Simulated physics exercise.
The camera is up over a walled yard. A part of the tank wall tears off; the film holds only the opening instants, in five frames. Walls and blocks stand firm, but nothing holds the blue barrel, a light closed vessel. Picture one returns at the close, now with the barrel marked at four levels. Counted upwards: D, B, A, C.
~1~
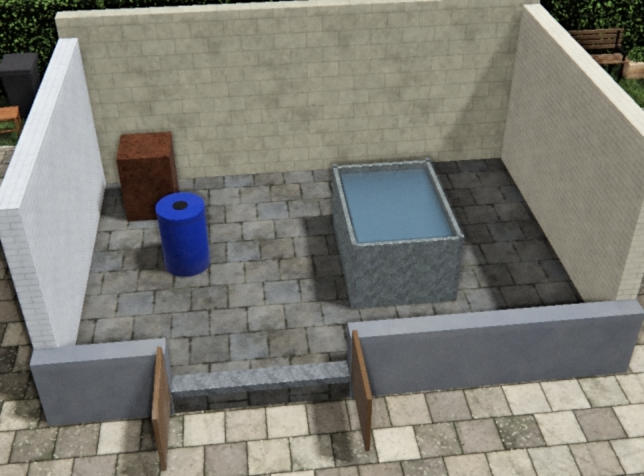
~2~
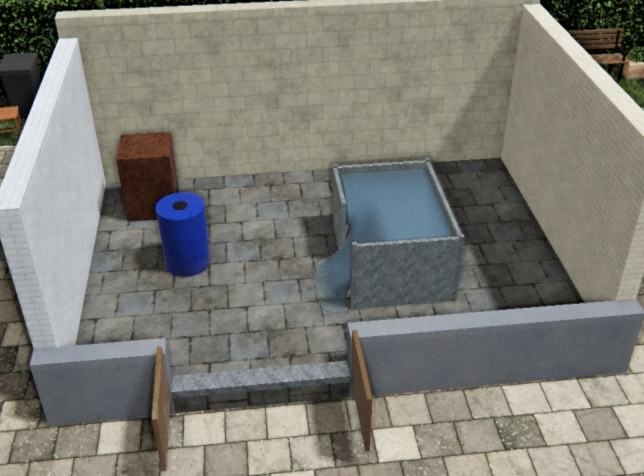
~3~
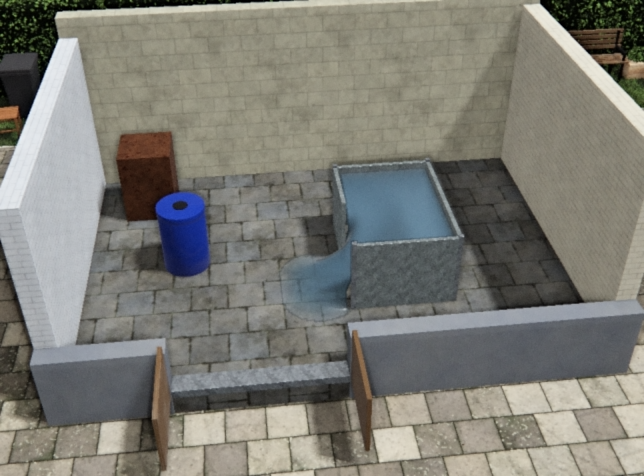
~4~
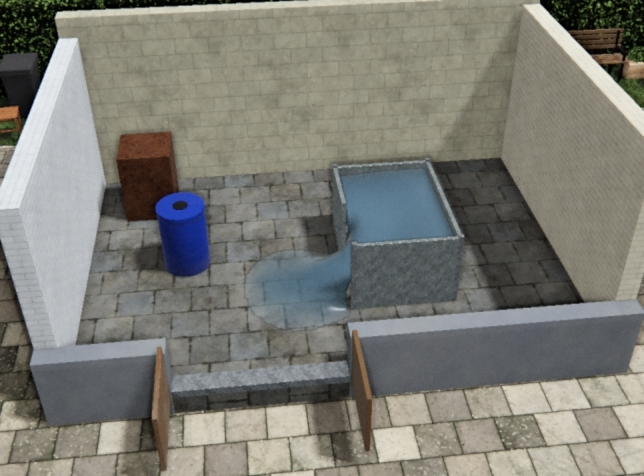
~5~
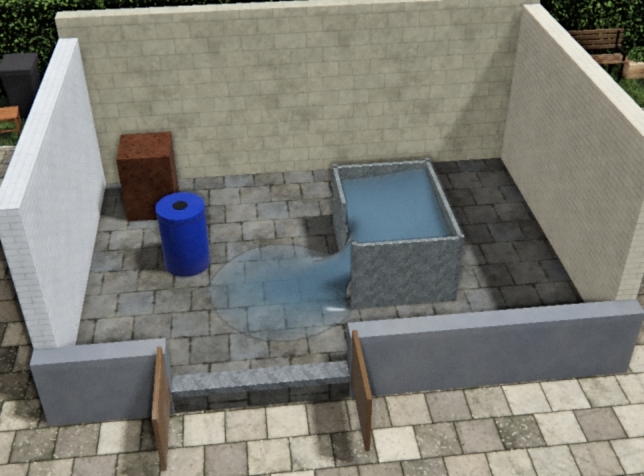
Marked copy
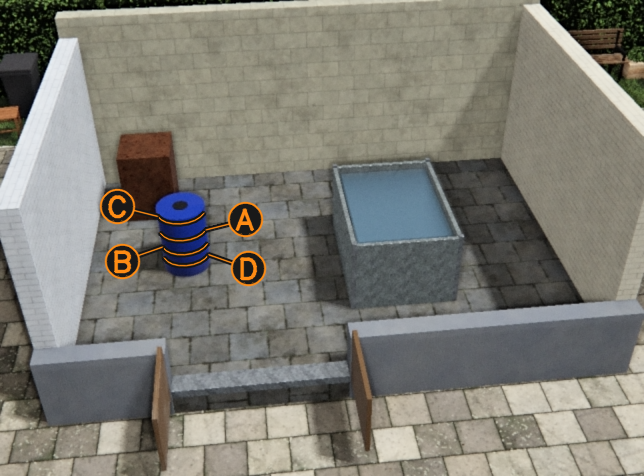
A walled yard paved in grey stone is seen from above, with an open gate in the low front wall. A blue barrel stands on the left in front of a rust-brown block, and a grey stone tank full of water sits right of centre. Water pours from the tank's left side and spreads leftward across the paving in a widening pool, while the camera stays still.
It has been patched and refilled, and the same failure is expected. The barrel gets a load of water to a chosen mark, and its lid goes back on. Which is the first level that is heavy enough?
I would pick line B.
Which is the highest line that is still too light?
That would be D.
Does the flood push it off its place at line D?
Yes, it does.
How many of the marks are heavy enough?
Three of the four.
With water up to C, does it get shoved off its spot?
No, not at all.
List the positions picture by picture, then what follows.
Lid of the blue barrel at (180, 205); tank full, its middle at (394, 205); open gate at (258, 334).
Water covers 2 % of the ground, mostly out of sight from here.
Water covers 4 % of the ground and is seen nearest the barrel at (290, 264).
Water covers 7 % of the ground and is seen nearest the barrel at (255, 272).
Lid of the blue barrel at (180, 205); water covers 11 % of the ground and is seen nearest the barrel at (230, 265).
On the marked copy, A at (182, 240); B at (184, 254); C at (180, 223); D at (186, 265); from the bottom up D, B, A, C.
If A is chosen, it does not move.
If B is chosen, it does not move.
If C is chosen, it does not move.
If D is chosen, it is pushed about its own width away.
